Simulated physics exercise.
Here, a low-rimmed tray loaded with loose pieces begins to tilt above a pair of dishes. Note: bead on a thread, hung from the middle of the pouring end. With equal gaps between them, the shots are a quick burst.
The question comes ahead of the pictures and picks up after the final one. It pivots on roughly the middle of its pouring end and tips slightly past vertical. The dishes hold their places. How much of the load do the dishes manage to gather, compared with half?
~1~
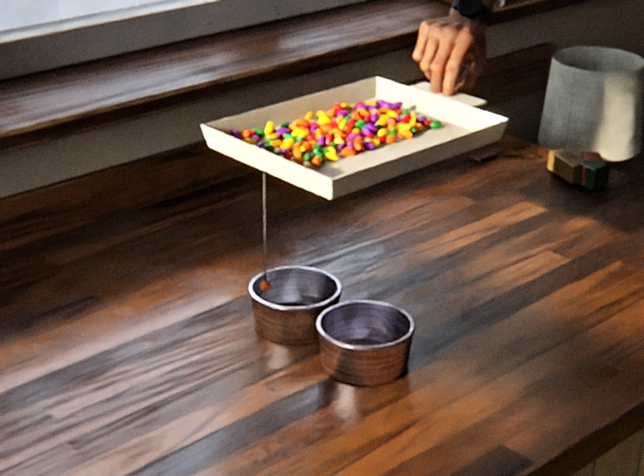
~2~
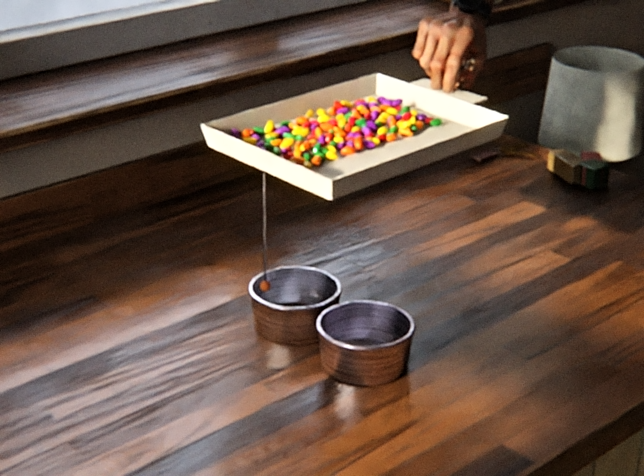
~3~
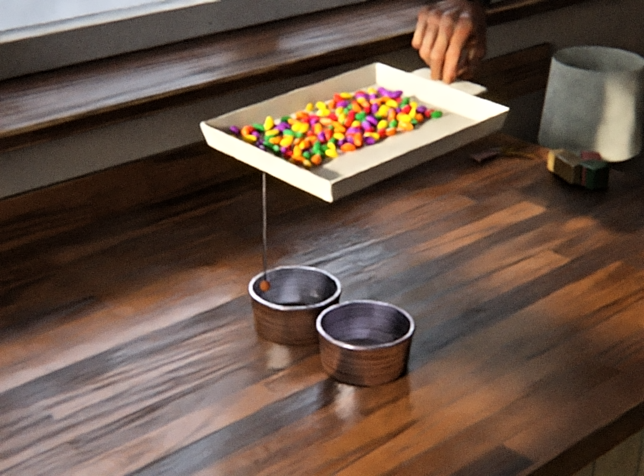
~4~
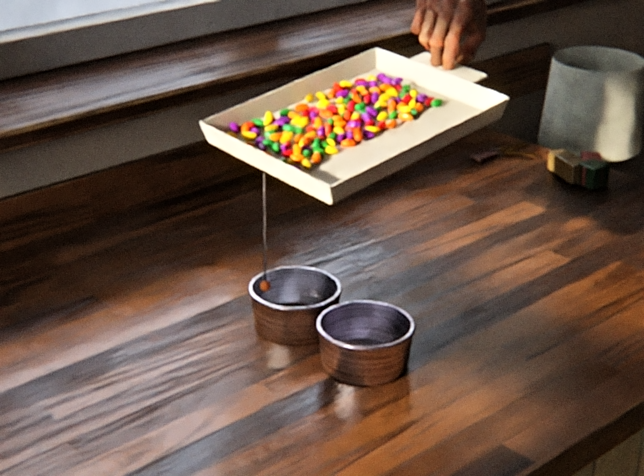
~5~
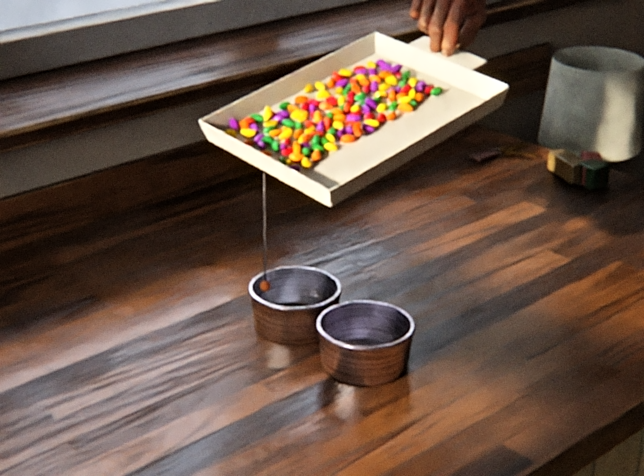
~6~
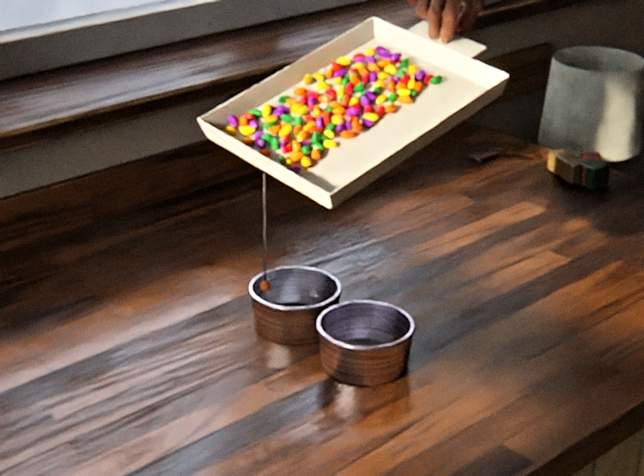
They gather less than half of it.
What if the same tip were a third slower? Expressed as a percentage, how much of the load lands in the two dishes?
Share: Around 10%.
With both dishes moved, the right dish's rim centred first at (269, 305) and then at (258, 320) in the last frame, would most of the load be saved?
Well, the minor share the first time and the minor share the second time.
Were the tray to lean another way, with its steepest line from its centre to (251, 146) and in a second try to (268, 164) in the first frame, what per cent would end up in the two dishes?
The first try would leave around 0 per cent there, the second around 0 per cent.
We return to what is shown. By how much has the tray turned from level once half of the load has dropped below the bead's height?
The tilt then is about 115°.
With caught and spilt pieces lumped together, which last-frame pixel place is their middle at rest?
The centre settles at about (280, 385).
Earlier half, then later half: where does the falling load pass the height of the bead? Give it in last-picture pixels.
Around (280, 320) first; around (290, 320) second.
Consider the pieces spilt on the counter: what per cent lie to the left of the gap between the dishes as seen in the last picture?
It works out to some 90 per cent.
Soon after the last picture, tray tipped steeply; nearly all on the tray; a stray few in the air.
A little later, tray tipped right over; most on the tray; a small part in the right dish; about a quarter outside both; a small part in the air.
Later still, tray tipped past a quarter turn; a small part in the right dish; nearly all outside both.
At rest, tray tipped past a quarter turn; a small part in the right dish; none in the left dish; nearly all outside both.
